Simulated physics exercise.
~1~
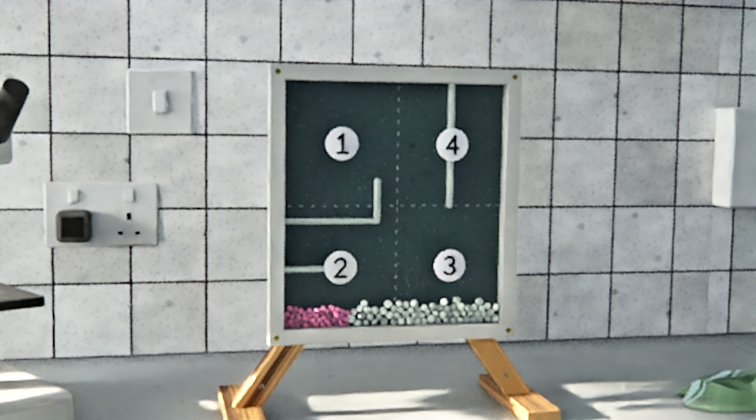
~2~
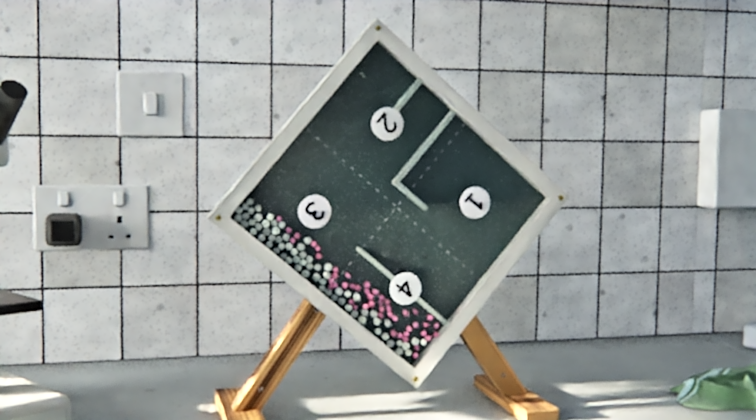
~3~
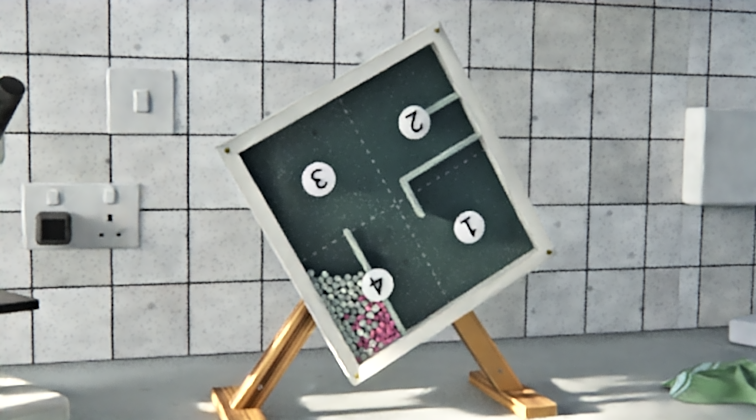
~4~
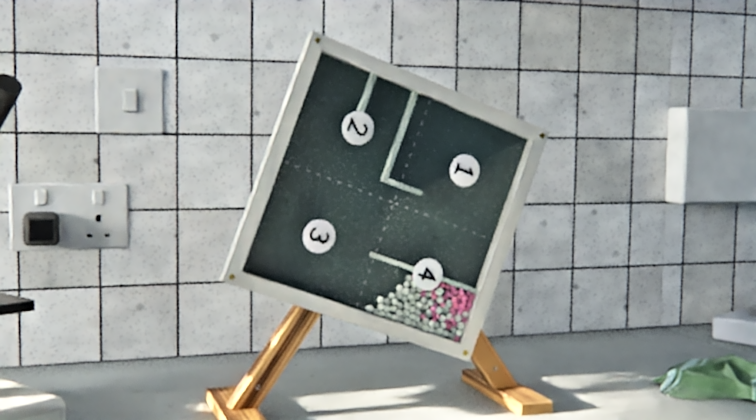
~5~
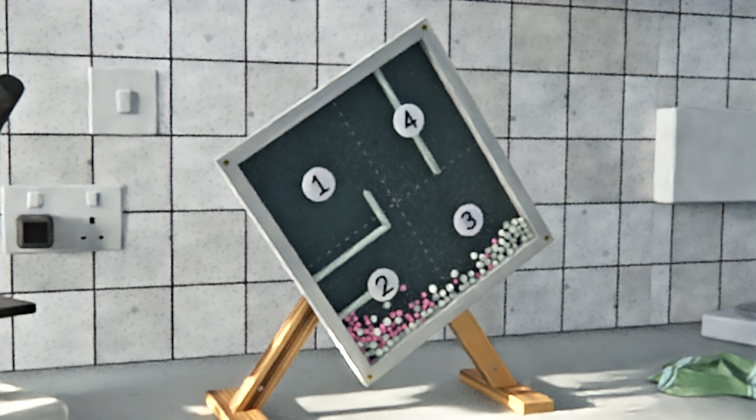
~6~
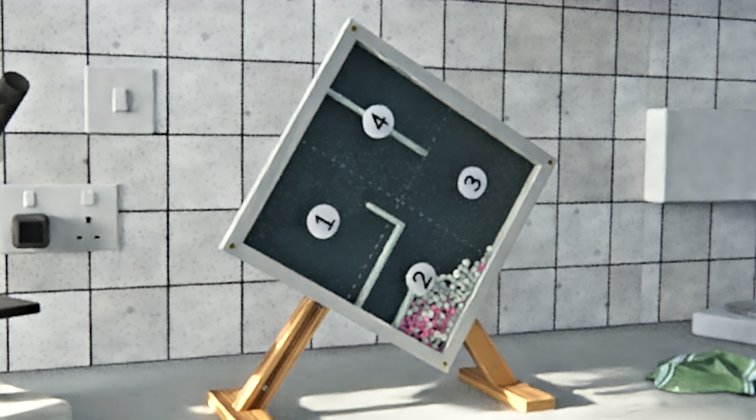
We see a square, dark-faced case of pink and white beads on a wooden stand turn clockwise well past its side, then swing back anticlockwise beyond upright, the beads sliding along its edges and finally heaping in the lowest corner, the pink ones mostly in the quarter marked two.
